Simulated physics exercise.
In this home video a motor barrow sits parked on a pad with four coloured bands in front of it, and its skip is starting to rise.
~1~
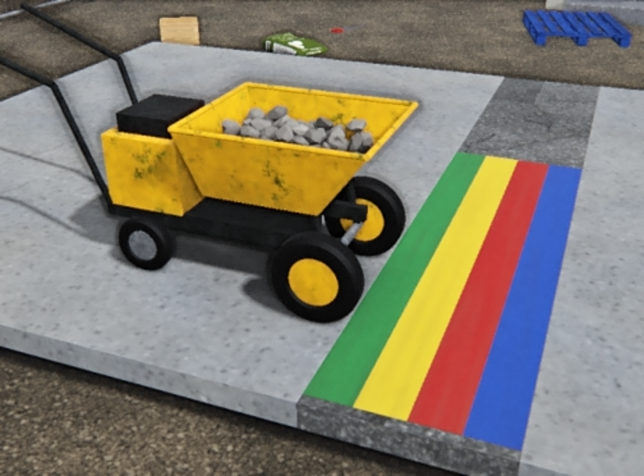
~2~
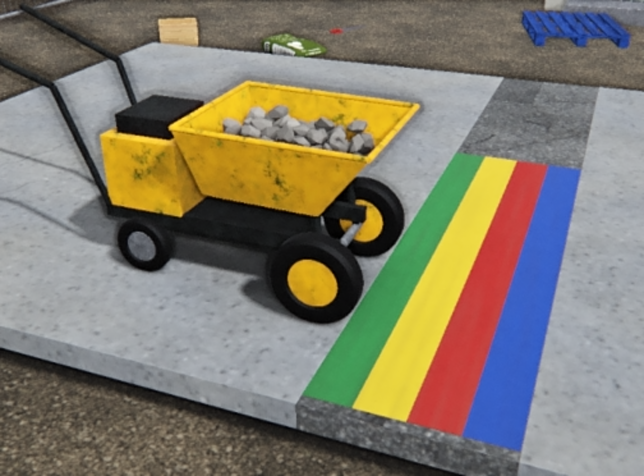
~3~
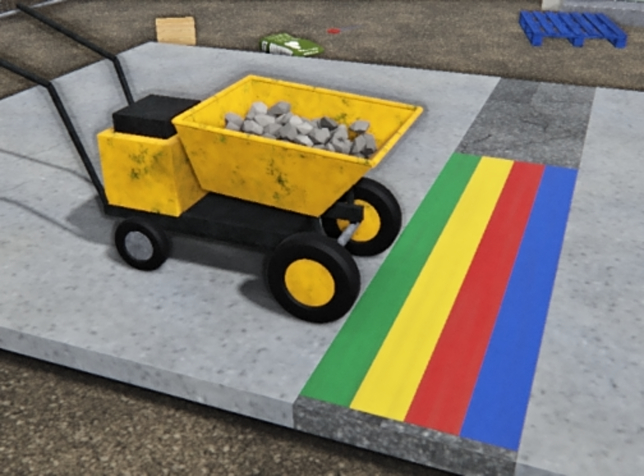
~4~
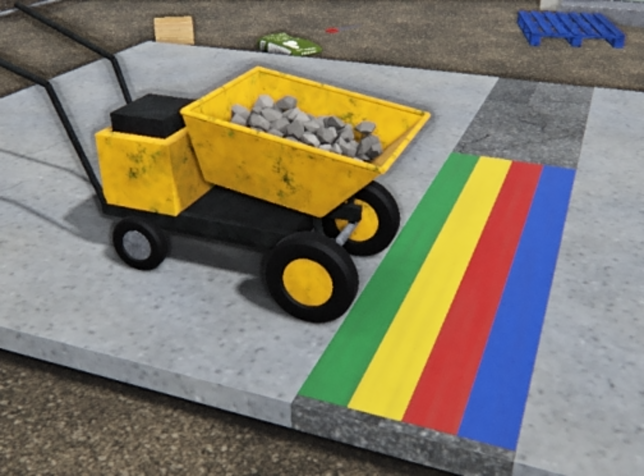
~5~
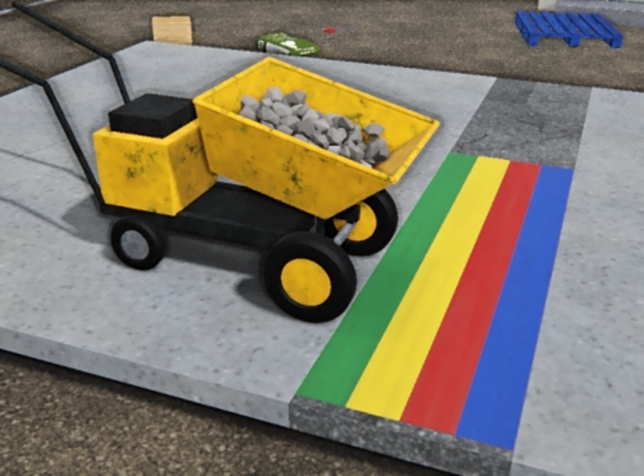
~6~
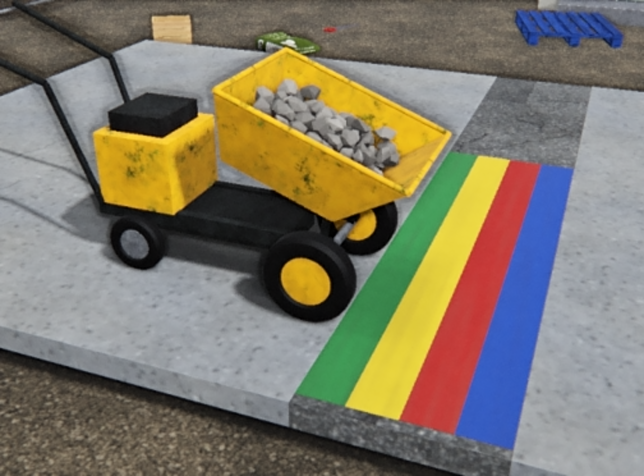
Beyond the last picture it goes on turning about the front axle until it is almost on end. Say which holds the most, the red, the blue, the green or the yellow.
I would say the blue one.
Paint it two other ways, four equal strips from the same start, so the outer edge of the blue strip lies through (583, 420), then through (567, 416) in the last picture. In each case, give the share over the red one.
The first gives around 40 %, the second around 40 %.
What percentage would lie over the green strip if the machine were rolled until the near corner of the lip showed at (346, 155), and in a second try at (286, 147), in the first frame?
The first gives close to 0 per cent and the second 10 per cent.
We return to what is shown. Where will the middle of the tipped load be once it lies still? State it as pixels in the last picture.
About pixel (519, 316).
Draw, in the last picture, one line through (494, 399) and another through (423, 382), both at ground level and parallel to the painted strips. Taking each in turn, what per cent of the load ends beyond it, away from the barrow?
In order: 40 per cent, then 80 per cent.
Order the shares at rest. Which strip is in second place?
The runner-up is red.
Shortly afterwards, skip tipped steeply; the whole lot in the skip.
Next, skip tipped right over; near two thirds in the skip; a little over the red strip; a little over the blue strip; only a few falling; only a few off the paint.
Some moments later, skip tipped right over; near a quarter in the skip; near a quarter over the red strip; near a third over the blue strip; near a quarter off the paint.
In the end, skip tipped right over; near a quarter in the skip; none at all over the green strip; none at all over the yellow strip; near a quarter over the red strip; near a third over the blue strip; near a quarter off the paint.
